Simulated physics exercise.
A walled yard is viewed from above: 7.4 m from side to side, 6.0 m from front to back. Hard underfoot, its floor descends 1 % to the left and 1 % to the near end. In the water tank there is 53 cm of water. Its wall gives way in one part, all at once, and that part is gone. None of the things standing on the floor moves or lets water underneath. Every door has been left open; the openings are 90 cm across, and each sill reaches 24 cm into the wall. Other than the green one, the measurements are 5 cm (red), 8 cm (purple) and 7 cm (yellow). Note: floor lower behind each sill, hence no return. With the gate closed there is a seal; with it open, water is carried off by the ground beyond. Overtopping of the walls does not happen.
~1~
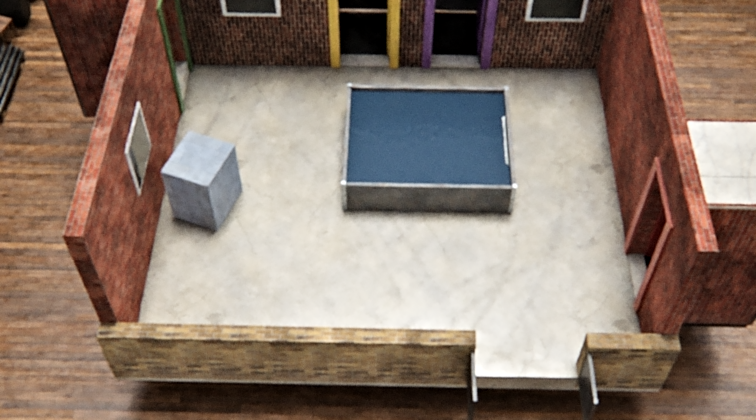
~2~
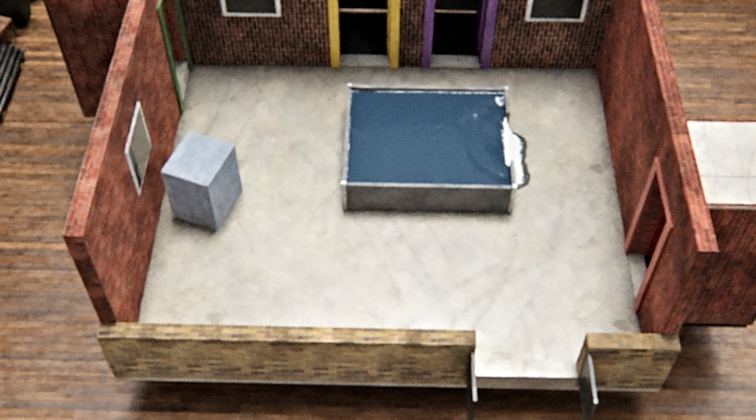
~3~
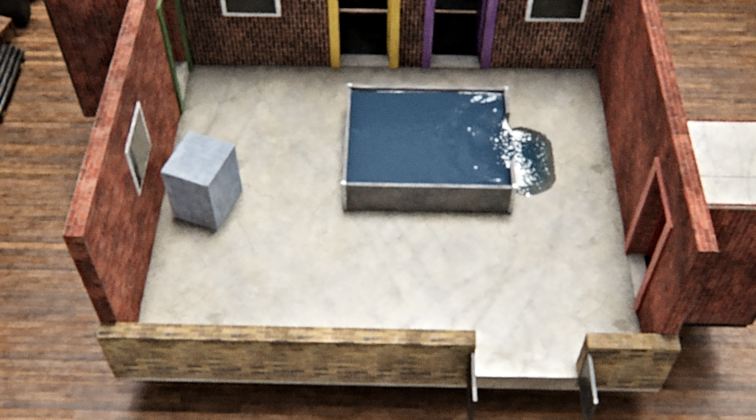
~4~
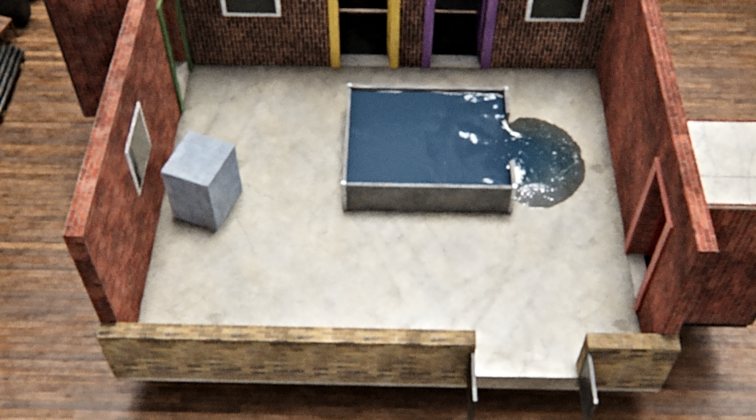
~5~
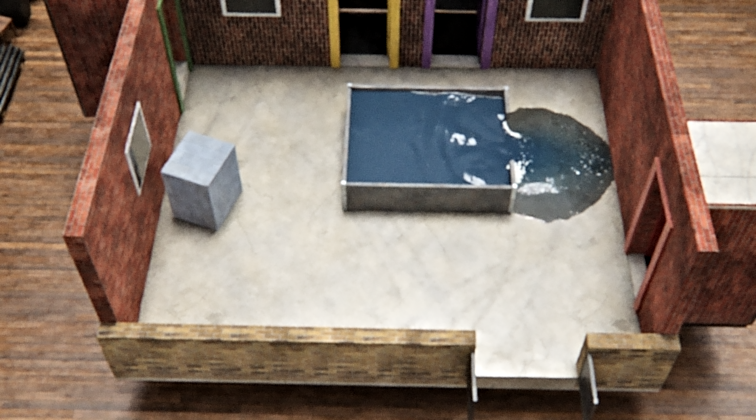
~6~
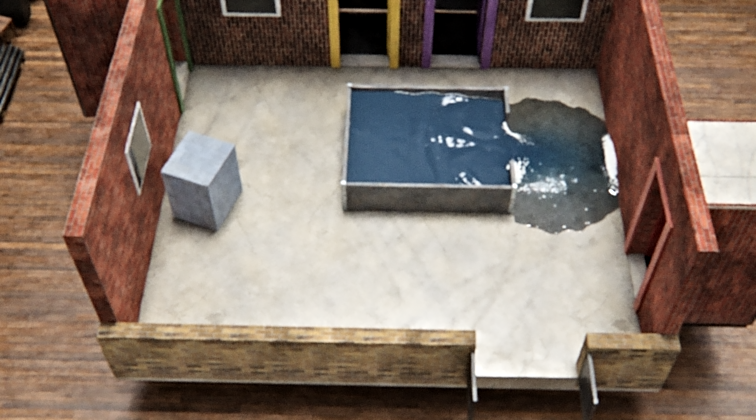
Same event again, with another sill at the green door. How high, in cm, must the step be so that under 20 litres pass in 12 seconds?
Roughly 12 cm.
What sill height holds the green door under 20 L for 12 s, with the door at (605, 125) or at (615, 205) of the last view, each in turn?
In turn: Roughly 22 cm, roughly 21 cm.
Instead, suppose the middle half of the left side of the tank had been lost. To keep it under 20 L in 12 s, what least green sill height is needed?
Roughly 21 cm.
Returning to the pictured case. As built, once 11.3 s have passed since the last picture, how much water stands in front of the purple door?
About 3.0 cm.
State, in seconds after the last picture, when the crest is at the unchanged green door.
Roughly at 5.5 s.
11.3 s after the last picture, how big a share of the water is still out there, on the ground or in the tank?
I'd put it at about 84 per cent.
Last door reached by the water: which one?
Final door: Green.
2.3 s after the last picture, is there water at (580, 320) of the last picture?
At that moment it's submerged.
Then, 0.7 s after the last picture water covers 15 % of the floor, deepest (32 cm) near (602, 170); it has not reached the green door.
Then, 2.3 s after the last picture water covers 30 % of the floor, deepest (30 cm) near (598, 78); it has not reached the green door.
Then, 11.3 s after the last picture water covers 90 % of the floor, deepest (13 cm) near (132, 354); 9 cm at the green door, 0 litres in over its 26 cm sill.
At the green door as built, the water peaked near 17 cm, 5.3 s after the last picture.
Run again over the same 12 s with other heights there, 37 litres in over 10.5 cm, 5 litres over 14.5 cm. The limit of 20 litres is kept from about 12 cm up.
